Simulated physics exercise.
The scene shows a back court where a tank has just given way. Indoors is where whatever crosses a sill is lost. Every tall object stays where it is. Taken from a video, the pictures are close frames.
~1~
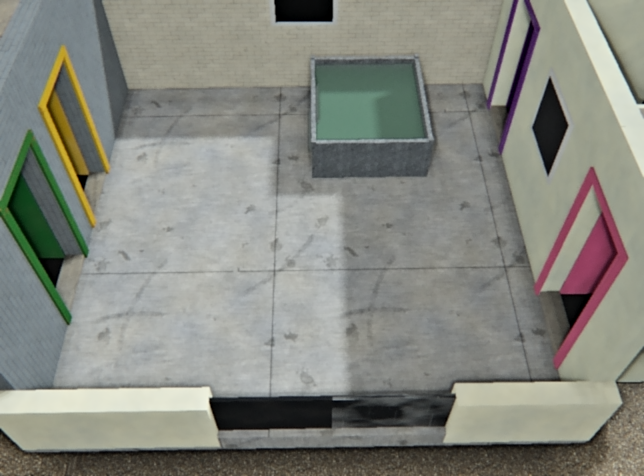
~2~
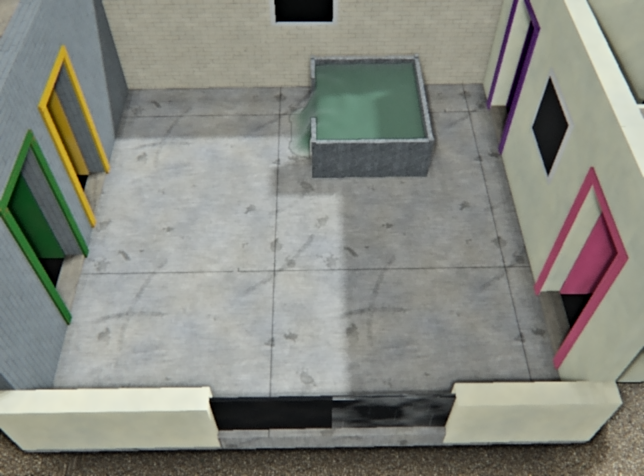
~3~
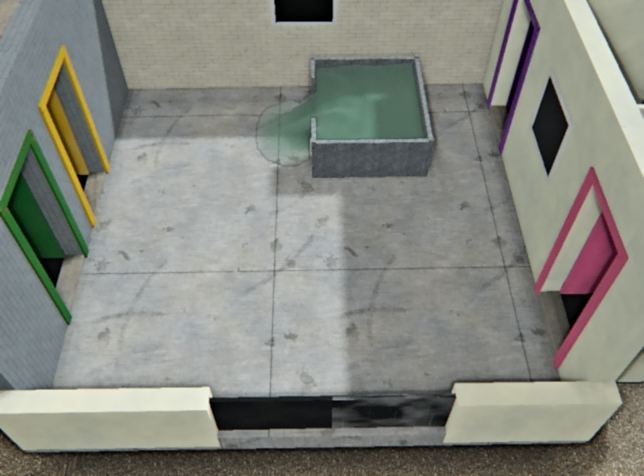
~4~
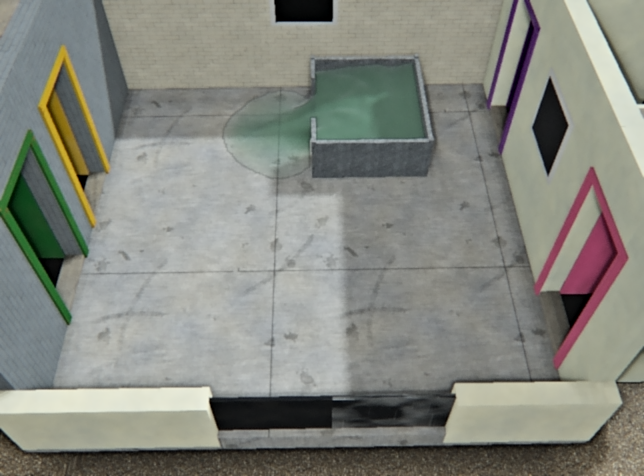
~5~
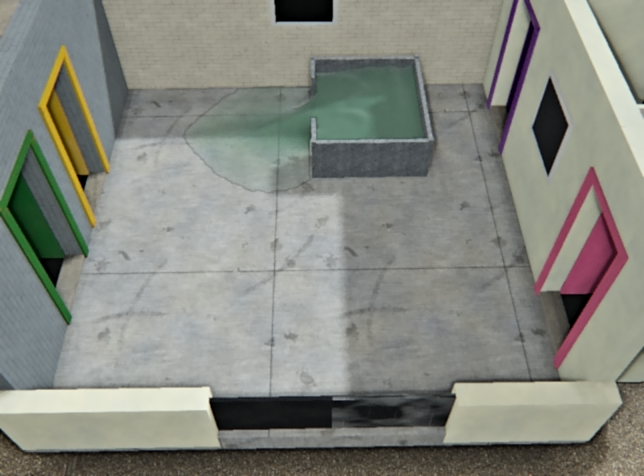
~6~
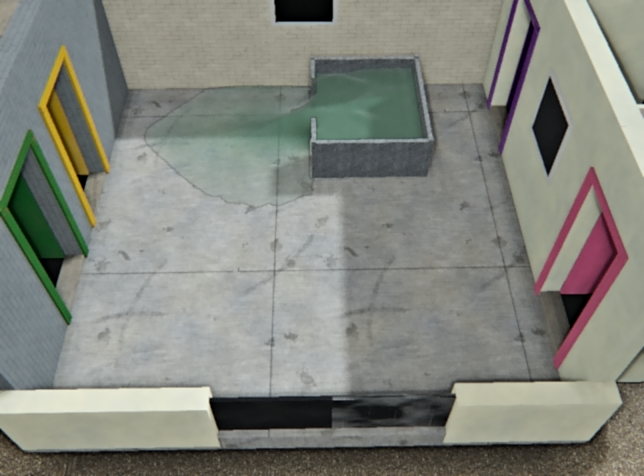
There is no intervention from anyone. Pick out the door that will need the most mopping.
I would pick the yellow door.
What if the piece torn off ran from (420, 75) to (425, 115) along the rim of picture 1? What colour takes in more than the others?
Answer: The purple one.
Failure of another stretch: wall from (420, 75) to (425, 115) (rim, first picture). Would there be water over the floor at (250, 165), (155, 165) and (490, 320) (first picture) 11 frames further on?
Taking them in the order you gave, I'd call them spared, spared and sodden.
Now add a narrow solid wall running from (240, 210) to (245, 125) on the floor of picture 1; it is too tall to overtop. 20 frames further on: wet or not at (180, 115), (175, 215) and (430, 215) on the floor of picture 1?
Lab note - three points, in order: Flooding; flooding; no flooding.
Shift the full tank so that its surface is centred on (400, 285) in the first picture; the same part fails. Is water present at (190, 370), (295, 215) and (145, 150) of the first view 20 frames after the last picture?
Log, spots in order: Taken by the flood / unwetted / taken by the flood.
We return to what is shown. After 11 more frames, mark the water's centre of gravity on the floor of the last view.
Somewhere near (273, 136).
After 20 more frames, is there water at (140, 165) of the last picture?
Soaked.
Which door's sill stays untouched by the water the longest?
The purple door.
A moment on, water covers 25 % of the floor; pink door not reached, yellow door a trickle in, green door not reached, purple door not reached.
Next, water covers 35 % of the floor; pink door not reached, yellow door some in, green door wet at the sill, nothing in, purple door not reached.
Then, water covers 40 % of the floor; pink door not reached, yellow door a lot in, green door a trickle in, purple door not reached.
Later, water covers 55 % of the floor; pink door not reached, yellow door a lot in, green door a trickle in, purple door not reached.
In the end, water covers 85 % of the floor; pink door wet at the sill, nothing in, yellow door a lot in, green door a trickle in, purple door wet at the sill, nothing in; the yellow door has let in the most.
